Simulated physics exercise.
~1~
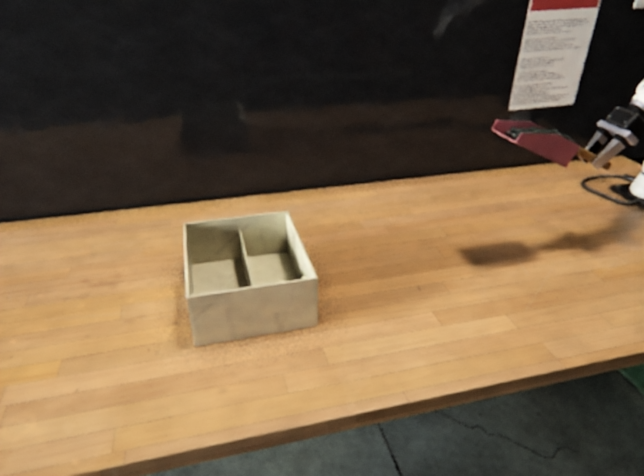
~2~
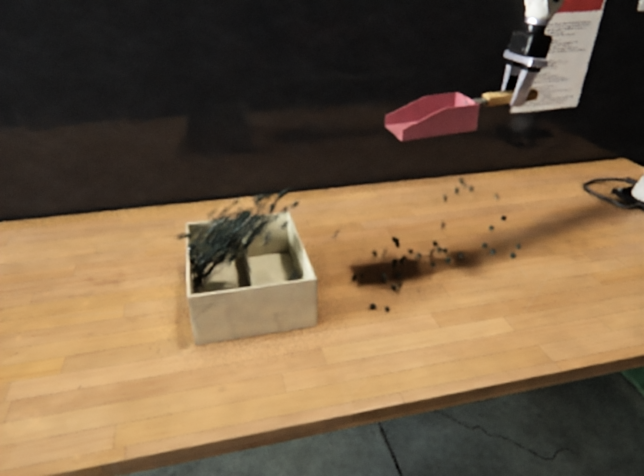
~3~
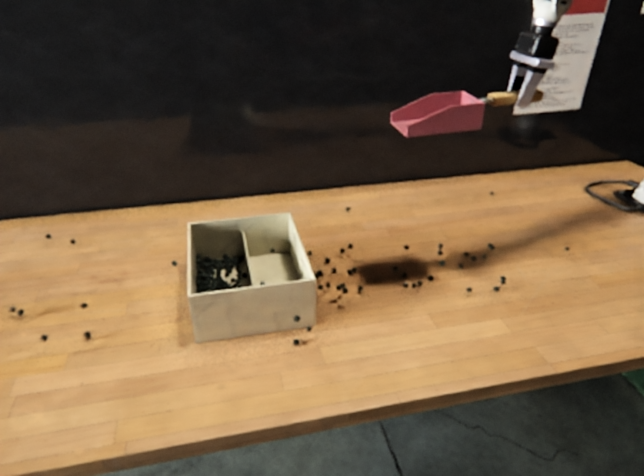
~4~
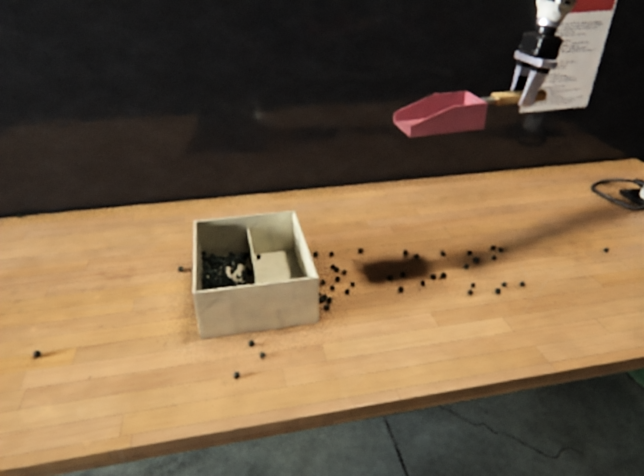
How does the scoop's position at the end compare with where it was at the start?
The scoop ends up farther left and a little higher than at the start, closer to the box.
